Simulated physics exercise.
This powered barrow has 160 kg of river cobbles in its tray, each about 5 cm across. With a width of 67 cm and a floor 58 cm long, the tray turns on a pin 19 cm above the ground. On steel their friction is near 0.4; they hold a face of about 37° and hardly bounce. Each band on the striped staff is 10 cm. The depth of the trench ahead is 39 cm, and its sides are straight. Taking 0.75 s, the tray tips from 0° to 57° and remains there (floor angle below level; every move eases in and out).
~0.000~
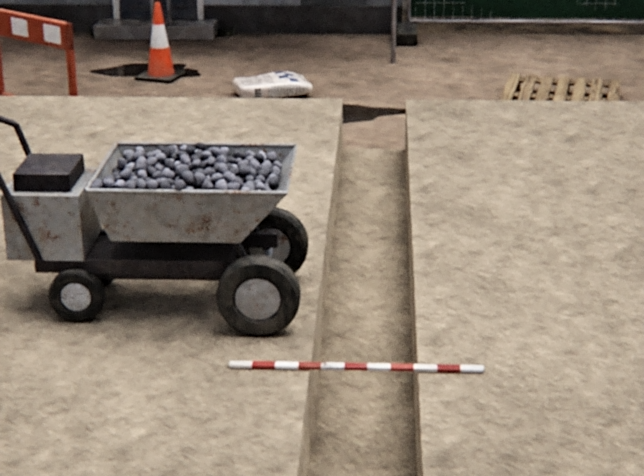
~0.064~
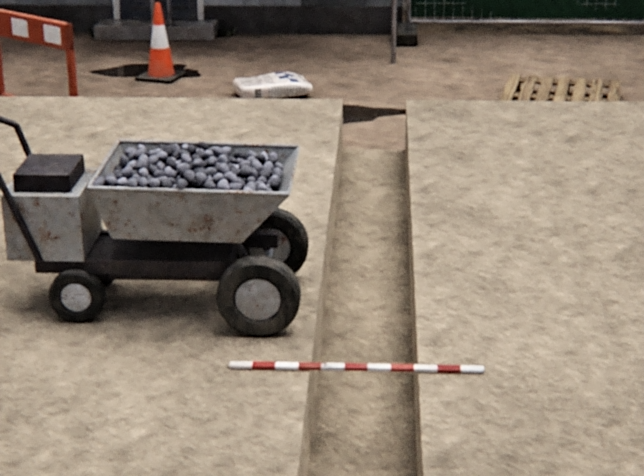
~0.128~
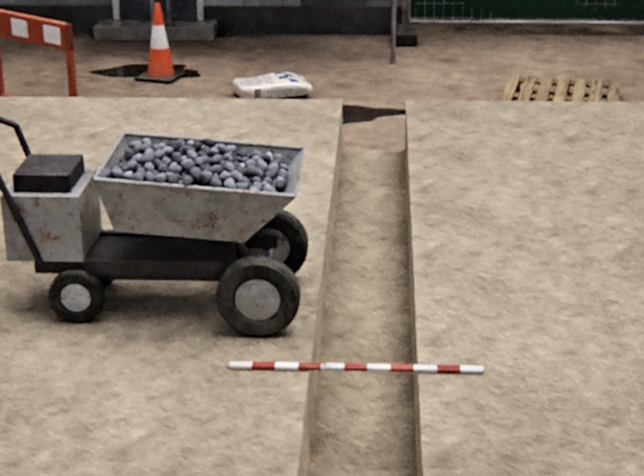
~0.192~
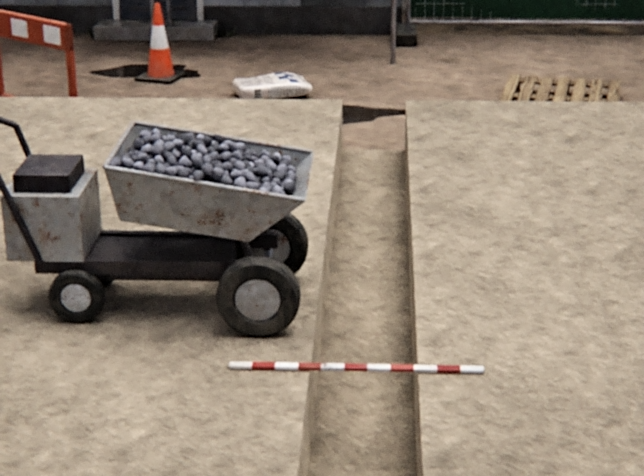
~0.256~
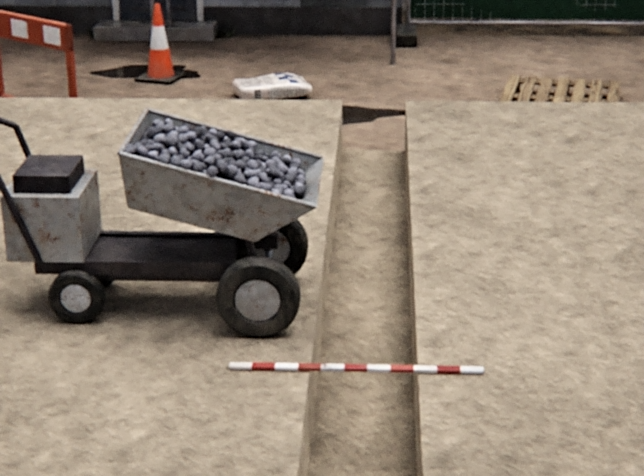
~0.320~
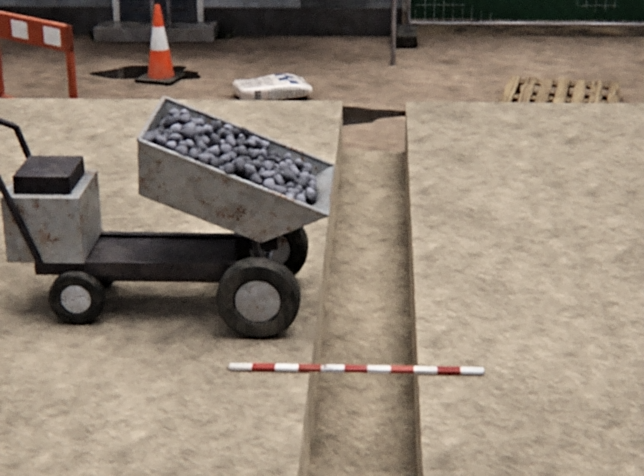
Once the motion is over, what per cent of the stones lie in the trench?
39 %.
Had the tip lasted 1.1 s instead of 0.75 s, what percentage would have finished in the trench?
In that case some 50 per cent.
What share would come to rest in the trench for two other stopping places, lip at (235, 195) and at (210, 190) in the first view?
That gives roughly 75 per cent and roughly 80 per cent.
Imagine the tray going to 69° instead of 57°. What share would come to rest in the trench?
Share in trench: Approx. 40%.
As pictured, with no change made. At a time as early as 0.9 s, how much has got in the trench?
About 10 per cent by then.
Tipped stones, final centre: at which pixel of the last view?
At about pixel (423, 307) in the last view.
After 0.6 s the floor is at 48°; 100 % in the tray; the foremost stones are at (347, 218).
After 0.9 s the floor is at 57°; 86 % in the tray, 12 % in the trench, 2 % past the trench; the foremost stones are at (426, 291).
After 1.2 s the floor is at 57°; 46 % in the tray, 15 % in the trench, 39 % past the trench; the foremost stones are at (545, 303).
After 3.2 s the floor is at 57°; 21 % in the tray, 39 % in the trench, 40 % past the trench; the foremost stones are past the picture's edge.
